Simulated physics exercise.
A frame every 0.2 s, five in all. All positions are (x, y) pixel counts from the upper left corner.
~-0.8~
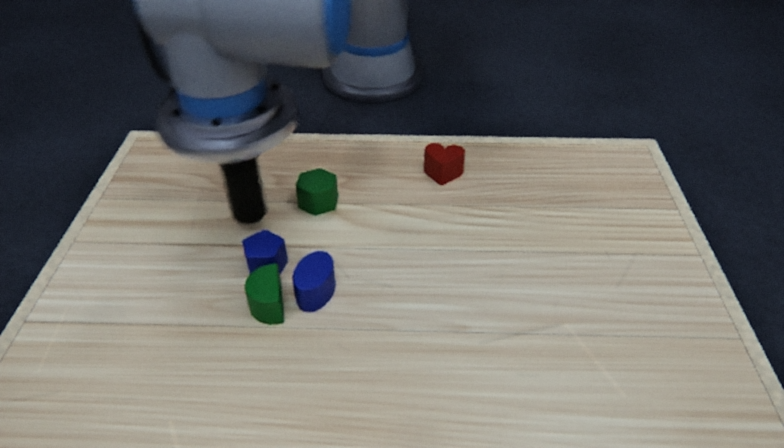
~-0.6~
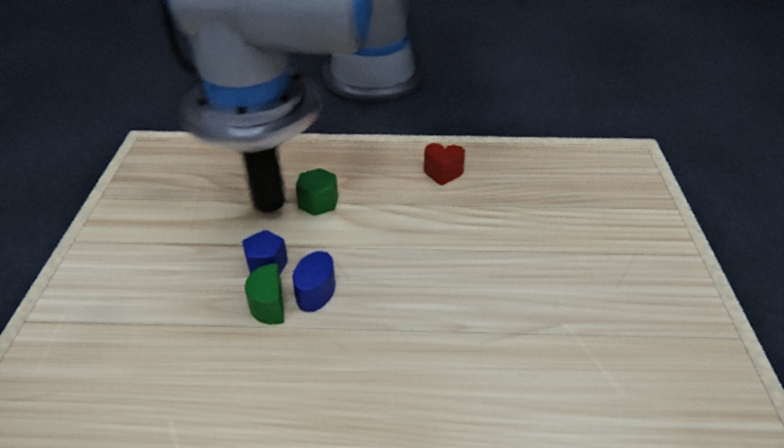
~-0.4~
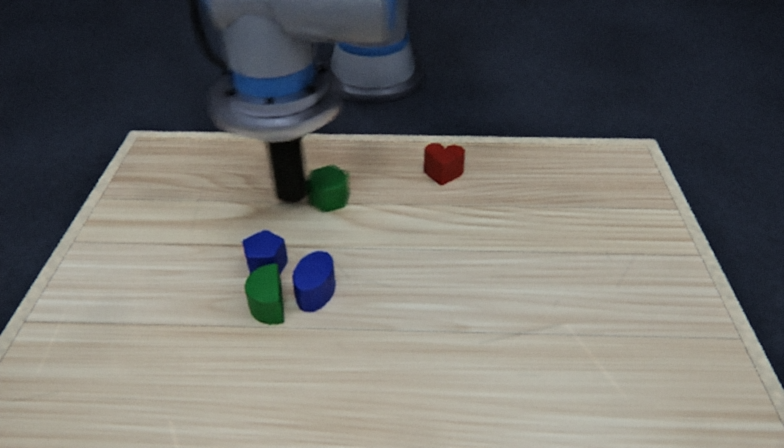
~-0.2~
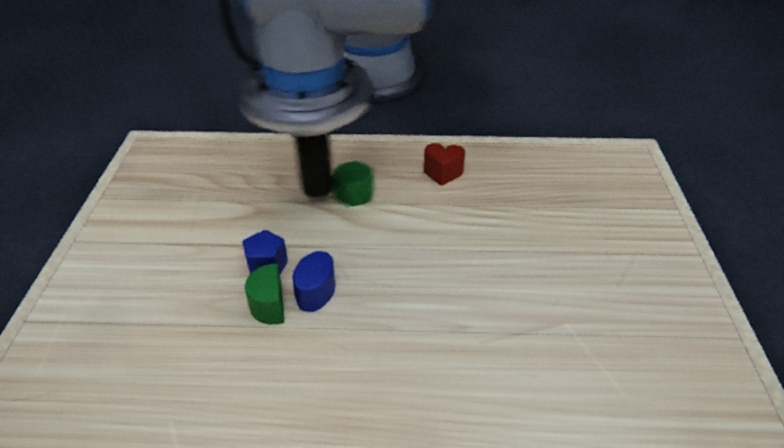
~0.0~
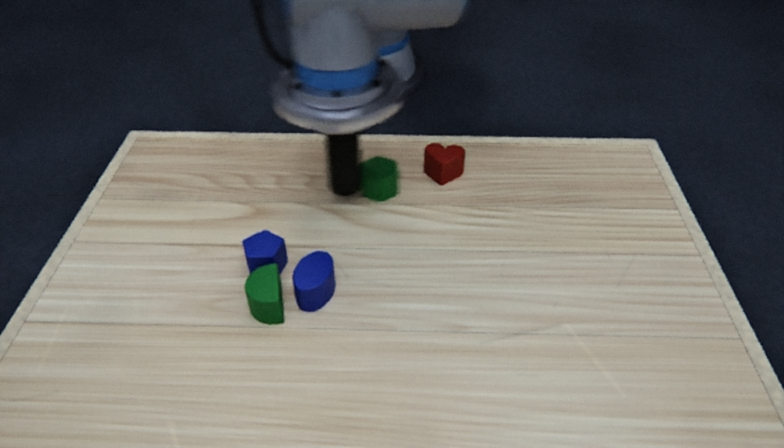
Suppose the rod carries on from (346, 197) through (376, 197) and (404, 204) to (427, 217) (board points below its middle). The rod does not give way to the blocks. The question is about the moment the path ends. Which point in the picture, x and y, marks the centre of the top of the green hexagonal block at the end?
I expect it at (413, 160).
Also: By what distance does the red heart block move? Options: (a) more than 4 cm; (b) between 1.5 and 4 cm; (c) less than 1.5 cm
The one that fits is c, less than 1.5 cm.
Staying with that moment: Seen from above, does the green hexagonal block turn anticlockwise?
Answer: Yes.
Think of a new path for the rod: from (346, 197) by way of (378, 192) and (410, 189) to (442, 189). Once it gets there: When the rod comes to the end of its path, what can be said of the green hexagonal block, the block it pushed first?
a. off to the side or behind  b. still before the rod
Letter a.
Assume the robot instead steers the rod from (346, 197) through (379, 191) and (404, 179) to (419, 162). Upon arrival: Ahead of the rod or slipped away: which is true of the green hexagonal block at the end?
Looking at the end of the path, the green hexagonal block is still being driven ahead.
On the path given first. Halfway along, rod at (391, 188); green hexagonal block at (412, 160), turned 55° anticlockwise.
At the end, rod at (428, 206); green hexagonal block at (413, 160), turned 60° anticlockwise; red heart block unmoved.
